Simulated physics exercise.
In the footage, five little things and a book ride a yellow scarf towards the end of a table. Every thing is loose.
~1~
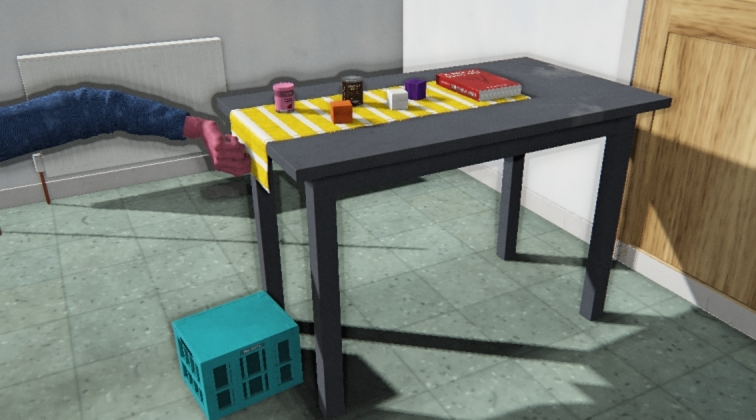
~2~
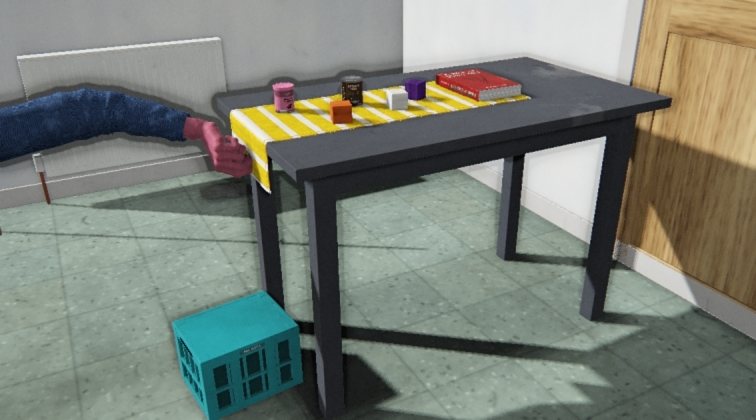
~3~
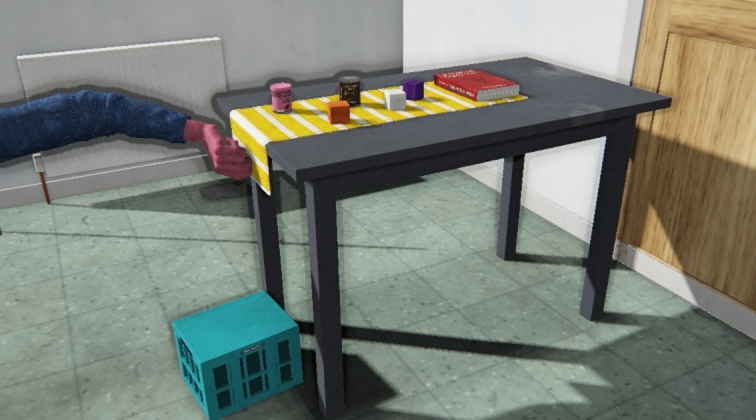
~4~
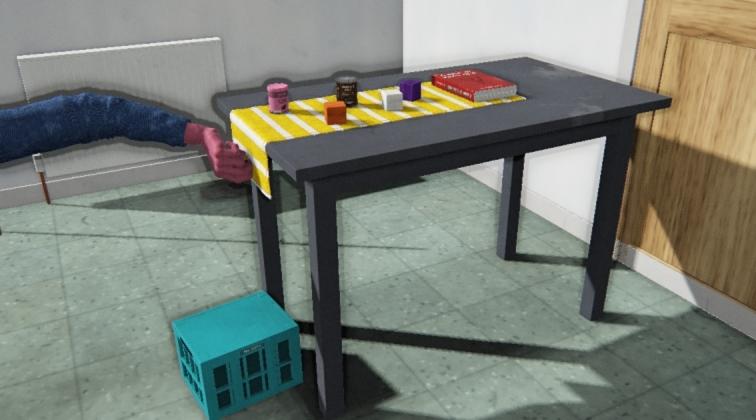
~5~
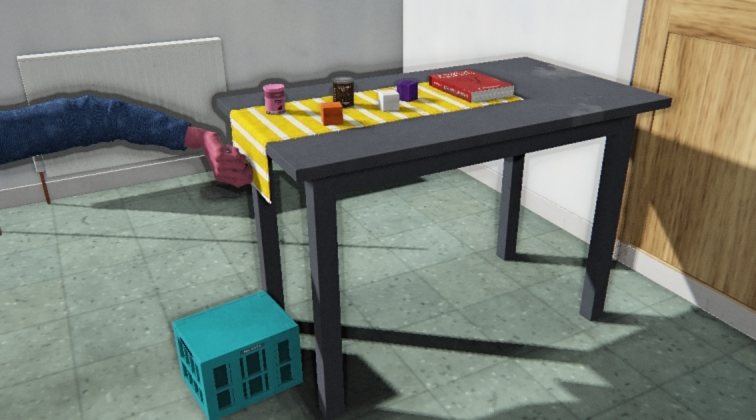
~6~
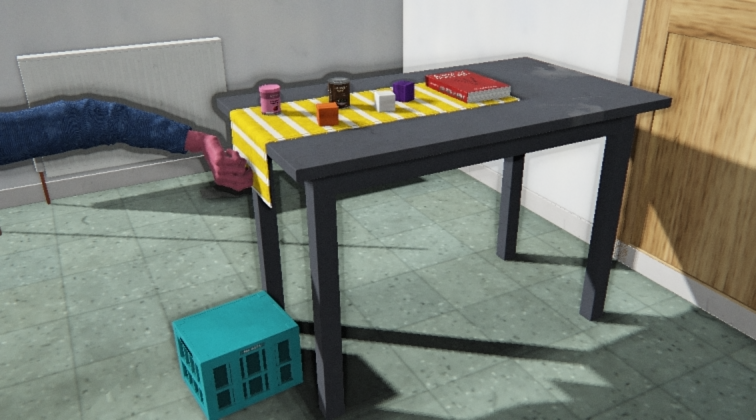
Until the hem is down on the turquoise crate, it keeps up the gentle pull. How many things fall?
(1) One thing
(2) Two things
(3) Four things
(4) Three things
(3) Four things.
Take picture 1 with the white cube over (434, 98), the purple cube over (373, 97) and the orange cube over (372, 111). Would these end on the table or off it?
The white cube is still on top, the purple cube is off the top, the orange cube is off the top.
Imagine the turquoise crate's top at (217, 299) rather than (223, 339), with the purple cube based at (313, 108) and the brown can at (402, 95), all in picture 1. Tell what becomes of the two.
The purple cube is lost; the brown can stays put.
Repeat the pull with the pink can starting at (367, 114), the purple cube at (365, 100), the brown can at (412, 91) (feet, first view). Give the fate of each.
You'd see the pink can go down, the purple cube go down and the brown can hang on.
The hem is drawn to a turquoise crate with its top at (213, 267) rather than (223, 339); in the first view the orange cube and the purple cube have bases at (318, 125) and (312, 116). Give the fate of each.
The orange cube tumbles off; the purple cube comes down.
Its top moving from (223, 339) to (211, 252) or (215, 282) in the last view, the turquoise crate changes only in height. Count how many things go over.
First case 1, second case 2.
Early on, hem near (256, 238); pink can gone.
Midway, hem near (259, 292); pink can, orange cube and brown can gone.
Finally, hem on the crate; pink can, orange cube, brown can and white cube gone. Over the edge go four.
